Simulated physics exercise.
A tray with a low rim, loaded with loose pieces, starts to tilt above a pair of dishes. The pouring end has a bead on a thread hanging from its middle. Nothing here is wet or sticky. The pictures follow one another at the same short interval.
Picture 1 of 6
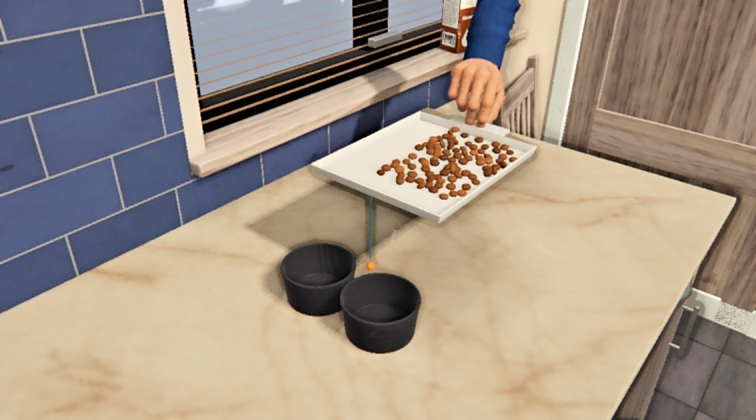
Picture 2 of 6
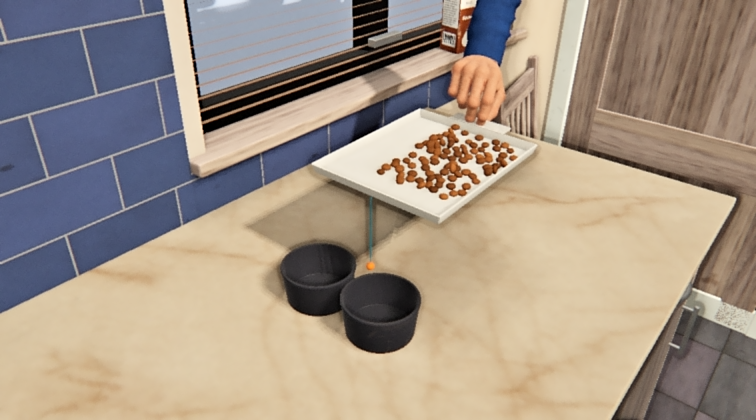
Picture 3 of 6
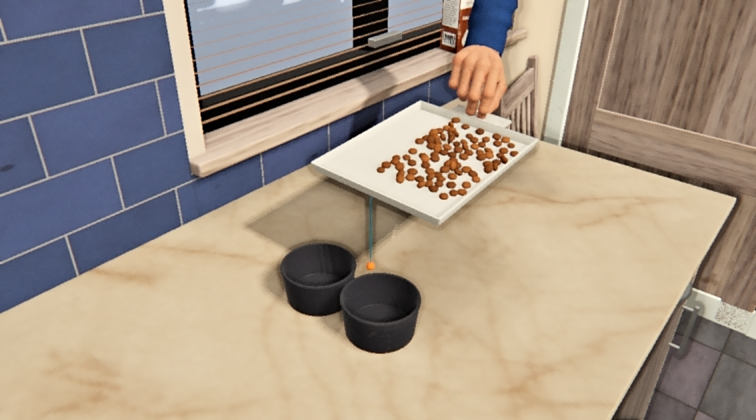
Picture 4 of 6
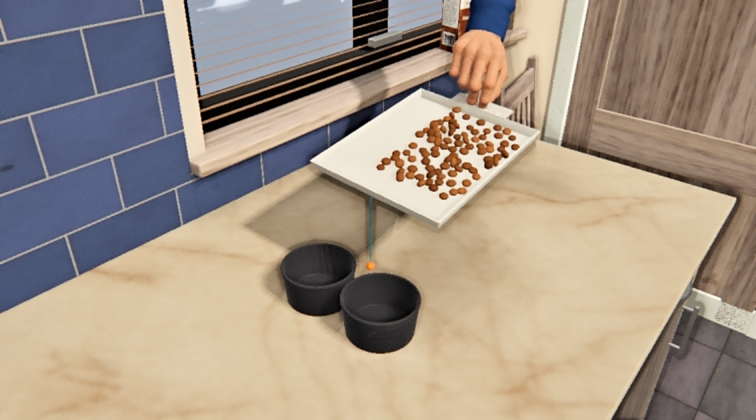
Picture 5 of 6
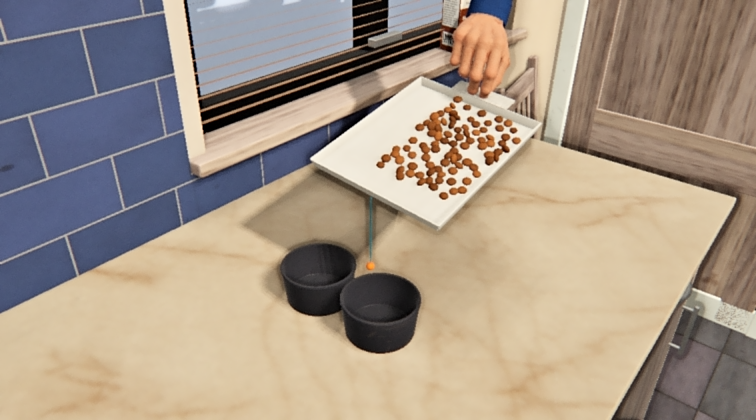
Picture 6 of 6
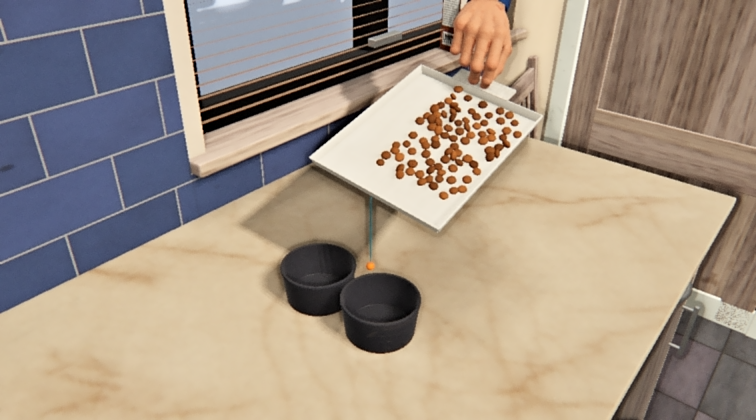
At the start, a hand holds a white tray of brown kibble level above two black dishes on a marble-patterned counter. The hand then gradually raises the far end of the tray, and the near edge slants slightly lower at its right corner, while the pieces stay clustered on the tray.
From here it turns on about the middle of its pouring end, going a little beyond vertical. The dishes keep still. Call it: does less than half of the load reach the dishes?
Yes.
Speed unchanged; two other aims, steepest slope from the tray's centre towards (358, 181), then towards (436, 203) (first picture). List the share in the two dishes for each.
I'd put it at some 80 % and then some 20 %.
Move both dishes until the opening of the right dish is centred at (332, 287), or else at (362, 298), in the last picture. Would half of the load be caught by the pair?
In the first position a minority, in the second a minority.
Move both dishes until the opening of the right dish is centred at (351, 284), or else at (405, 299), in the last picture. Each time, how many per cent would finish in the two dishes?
Roughly 0% first, roughly 70% second.
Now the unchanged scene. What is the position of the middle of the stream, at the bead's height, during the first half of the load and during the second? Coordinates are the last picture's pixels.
It goes through near (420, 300) first, then near (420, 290).
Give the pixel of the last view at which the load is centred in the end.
I'd place the middle at about (410, 351).
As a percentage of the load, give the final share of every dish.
Per hundred pieces: Left dish roughly 0, right dish roughly 40.
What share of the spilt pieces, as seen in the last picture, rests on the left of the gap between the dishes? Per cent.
It comes out at roughly 10 percent.
Just after the last frame, tray tipped steeply; the larger part on the tray; just a few in the right dish; about a tenth in the air.
A moment on, tray tipped right over; about a tenth on the tray; roughly a third in the right dish; roughly half outside both; about a tenth in the air.
Further on, tray tipped past a quarter turn; roughly a third in the right dish; roughly two thirds outside both.
When it is over, tray tipped past a quarter turn; roughly a third in the right dish; not one in the left dish; roughly two thirds outside both.
